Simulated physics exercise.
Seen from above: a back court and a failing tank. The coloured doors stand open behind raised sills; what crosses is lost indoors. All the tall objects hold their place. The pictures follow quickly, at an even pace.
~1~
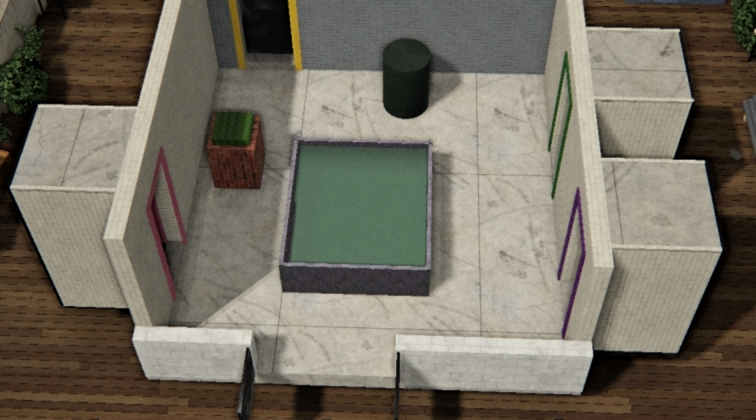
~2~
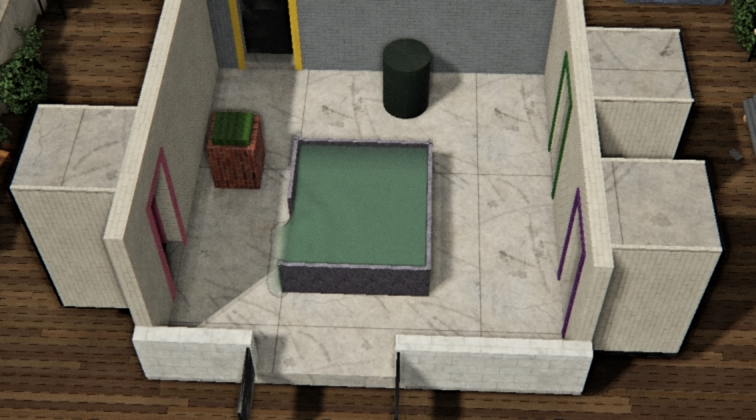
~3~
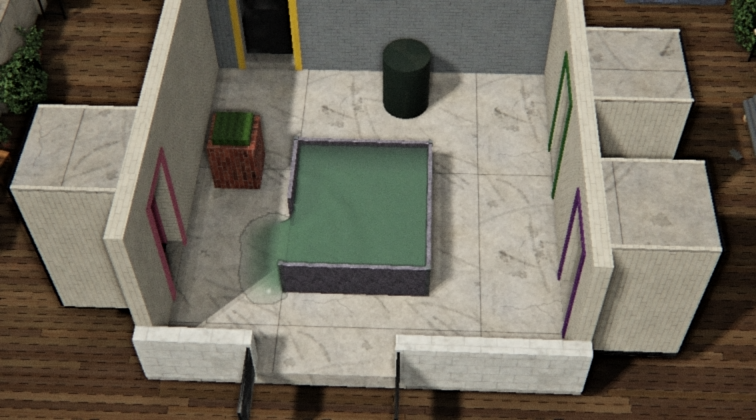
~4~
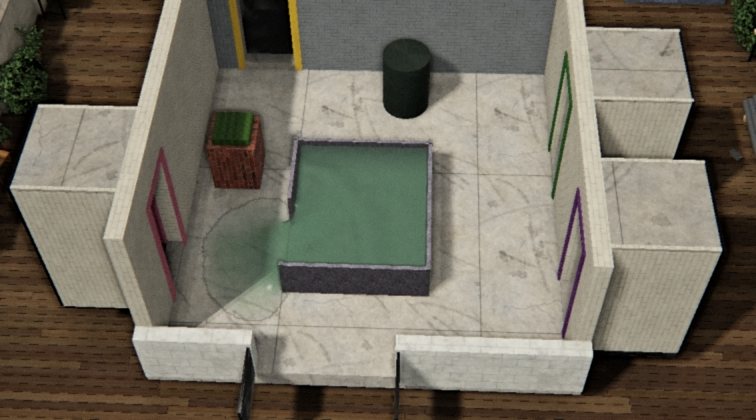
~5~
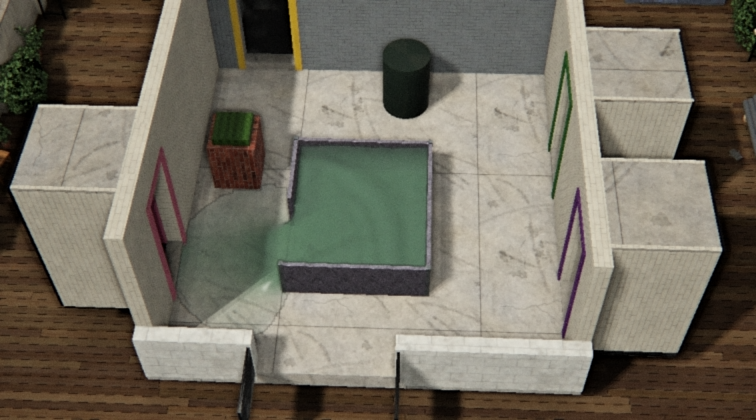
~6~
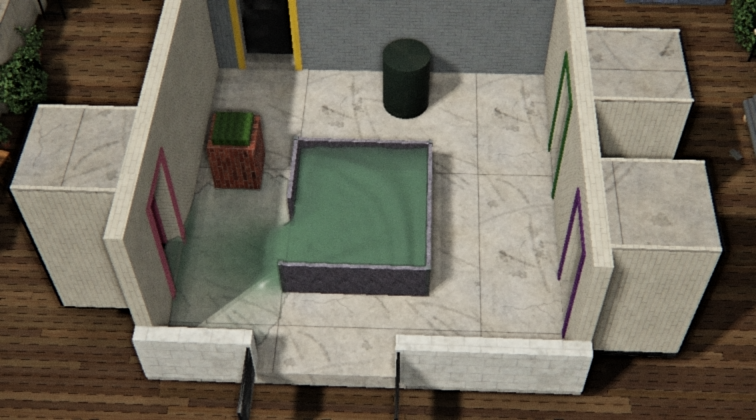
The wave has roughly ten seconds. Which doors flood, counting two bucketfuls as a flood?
In the end: The purple door floods; the green door holds within the limit; the yellow door holds within the limit; the pink door floods.
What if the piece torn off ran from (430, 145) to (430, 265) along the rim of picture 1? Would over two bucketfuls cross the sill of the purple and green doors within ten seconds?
Purple is over, green takes more.
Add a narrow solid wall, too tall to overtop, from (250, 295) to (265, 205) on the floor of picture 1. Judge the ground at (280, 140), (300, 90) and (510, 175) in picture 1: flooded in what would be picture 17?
In that order: Flooded, wet, not flooded.
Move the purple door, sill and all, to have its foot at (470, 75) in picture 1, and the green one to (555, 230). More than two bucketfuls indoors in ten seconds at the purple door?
Purple door lets less in.
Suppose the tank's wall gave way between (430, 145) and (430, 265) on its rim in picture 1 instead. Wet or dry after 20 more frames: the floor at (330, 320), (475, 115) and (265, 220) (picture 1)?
In turn: Wet, flooded, free of water.
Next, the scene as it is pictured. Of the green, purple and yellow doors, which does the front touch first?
I say the yellow one.
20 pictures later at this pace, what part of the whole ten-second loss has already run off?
Close to 45 %.
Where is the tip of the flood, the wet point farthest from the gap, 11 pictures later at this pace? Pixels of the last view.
Close to (219, 73).
A moment on, water covers 20 % of the floor; the purple door not reached, the green door not reached, the yellow door not reached, the pink door far over two buckets in.
Next, water covers 25 % of the floor; the purple door not reached, the green door not reached, the yellow door not reached, the pink door far over two buckets in.
Then, water covers 45 % of the floor; the purple door not reached, the green door not reached, the yellow door wet at the sill, nothing in, the pink door far over two buckets in.
Later, water covers 70 % of the floor; the purple door over two buckets in, the green door not reached, the yellow door wet at the sill, nothing in, the pink door far over two buckets in.
In the end, water covers 95 % of the floor; the purple door far over two buckets in, the green door wet at the sill, nothing in, the yellow door wet at the sill, nothing in, the pink door far over two buckets in.
